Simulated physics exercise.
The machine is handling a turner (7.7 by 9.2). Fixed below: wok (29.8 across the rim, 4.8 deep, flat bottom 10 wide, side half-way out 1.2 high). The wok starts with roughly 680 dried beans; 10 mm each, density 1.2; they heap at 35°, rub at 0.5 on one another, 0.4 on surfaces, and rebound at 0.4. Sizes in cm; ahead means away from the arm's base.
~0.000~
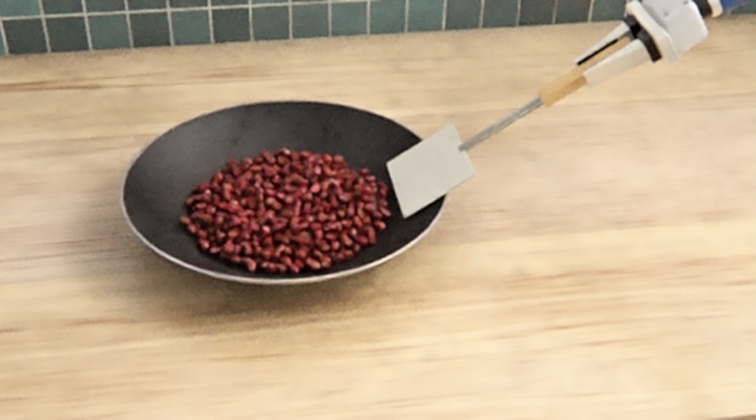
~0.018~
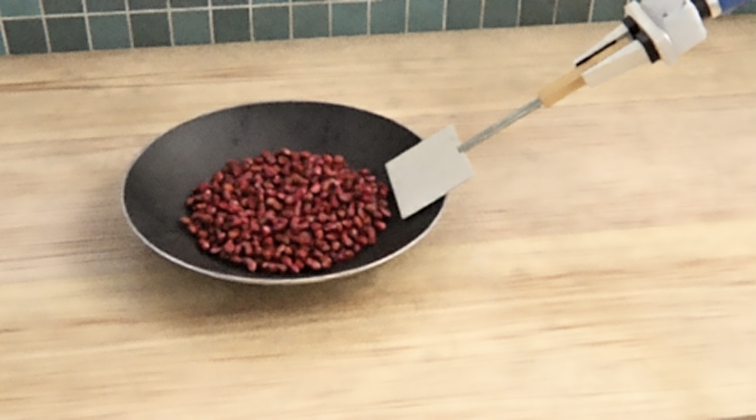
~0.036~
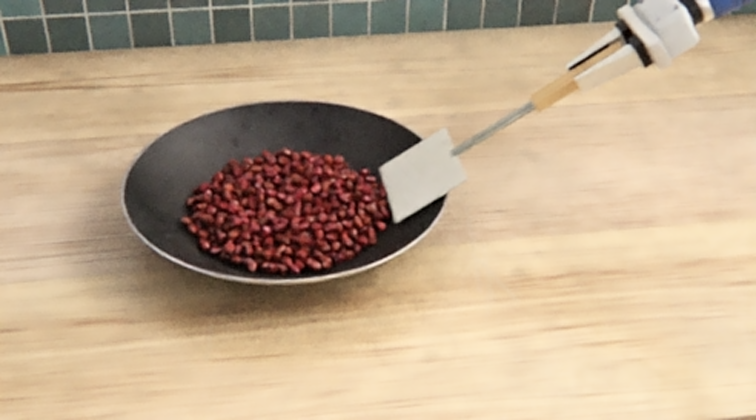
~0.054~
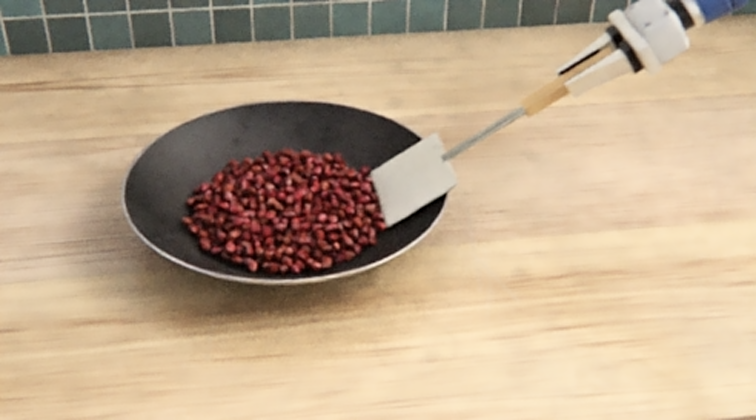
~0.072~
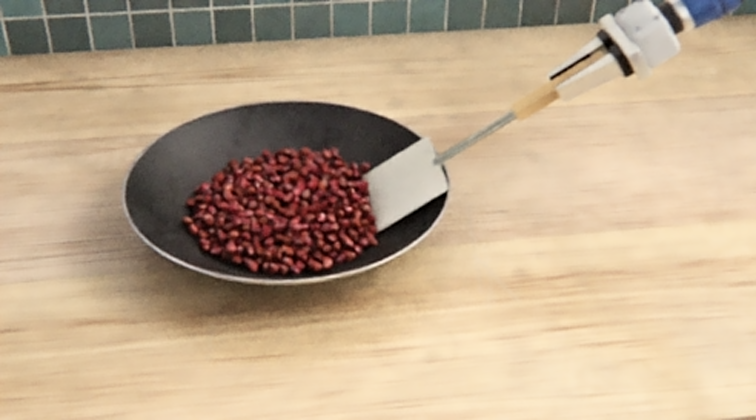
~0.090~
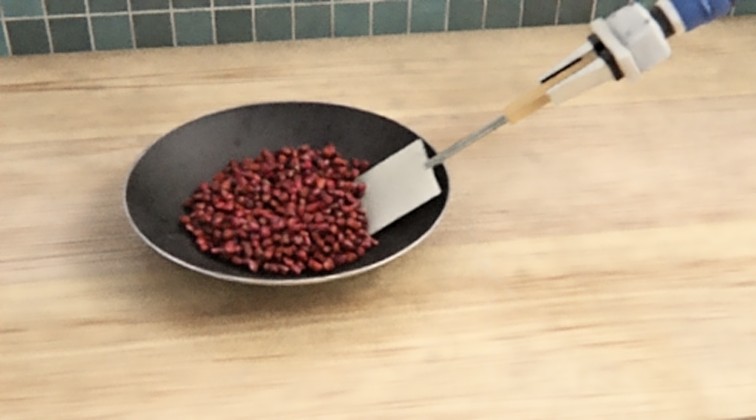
Robot arm sliding a flat metal turner leftward into a black wok, nudging the edge of a heap of dark red beans.
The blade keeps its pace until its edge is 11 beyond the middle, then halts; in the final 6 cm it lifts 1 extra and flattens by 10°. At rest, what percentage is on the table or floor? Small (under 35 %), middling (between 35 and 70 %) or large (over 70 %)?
Answer: Small; under 35 % of the dried beans finish on the table or floor.
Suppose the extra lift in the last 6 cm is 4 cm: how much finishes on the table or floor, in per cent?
About 20 per cent.
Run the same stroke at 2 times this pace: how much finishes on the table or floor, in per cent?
About 45 per cent.
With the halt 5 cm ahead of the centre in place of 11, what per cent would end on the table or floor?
It would be near 0 per cent.
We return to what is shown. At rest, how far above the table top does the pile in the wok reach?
Some 7.0 cm.
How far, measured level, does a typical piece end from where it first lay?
Roughly 8 cm.
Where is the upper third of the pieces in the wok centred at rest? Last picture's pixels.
At about (169, 197).
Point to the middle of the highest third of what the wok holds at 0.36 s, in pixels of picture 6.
At about (167, 193).
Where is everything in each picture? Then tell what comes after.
The turner top edge at (464, 148), sloping 33°; upper third of the load around (286, 200), from x 185 to 385, top at y 150; 683 in the wok, in the first picture.
The turner top edge at (463, 149), sloping 33°; upper third of the load around (286, 200), from x 185 to 385, top at y 155, in the second picture.
The turner top edge at (456, 152), sloping 33°; upper third of the load around (286, 201), from x 190 to 385, top at y 155, in the third picture.
The turner top edge at (447, 157), sloping 33°; upper third of the load around (289, 200), from x 190 to 380, top at y 155, in the fourth picture.
The turner top edge at (438, 161), sloping 33°; upper third of the load around (288, 199), from x 190 to 370, top at y 150, in the fifth picture.
The turner top edge at (429, 165), sloping 33°; upper third of the load around (285, 199), from x 185 to 375, top at y 150; 683 in the wok, in the sixth picture.
After 0.23 s, sloping 33°, highest piece 5 above the table; 683 in the wok.
After 0.36 s, sloping 30°, highest piece 7 above the table; 674 in the wok, 9 on the blade or in flight.
After 0.63 s, sloping 23°, highest piece 7 above the table; 500 in the wok, 179 on the table or floor, 4 on the blade or in flight.
After 1.68 s, sloping 23°, highest piece 7 above the table; 498 in the wok, 185 on the table or floor.
In the end, 498 in the wok, 185 on the table or floor. That is 27 % on the table or floor.
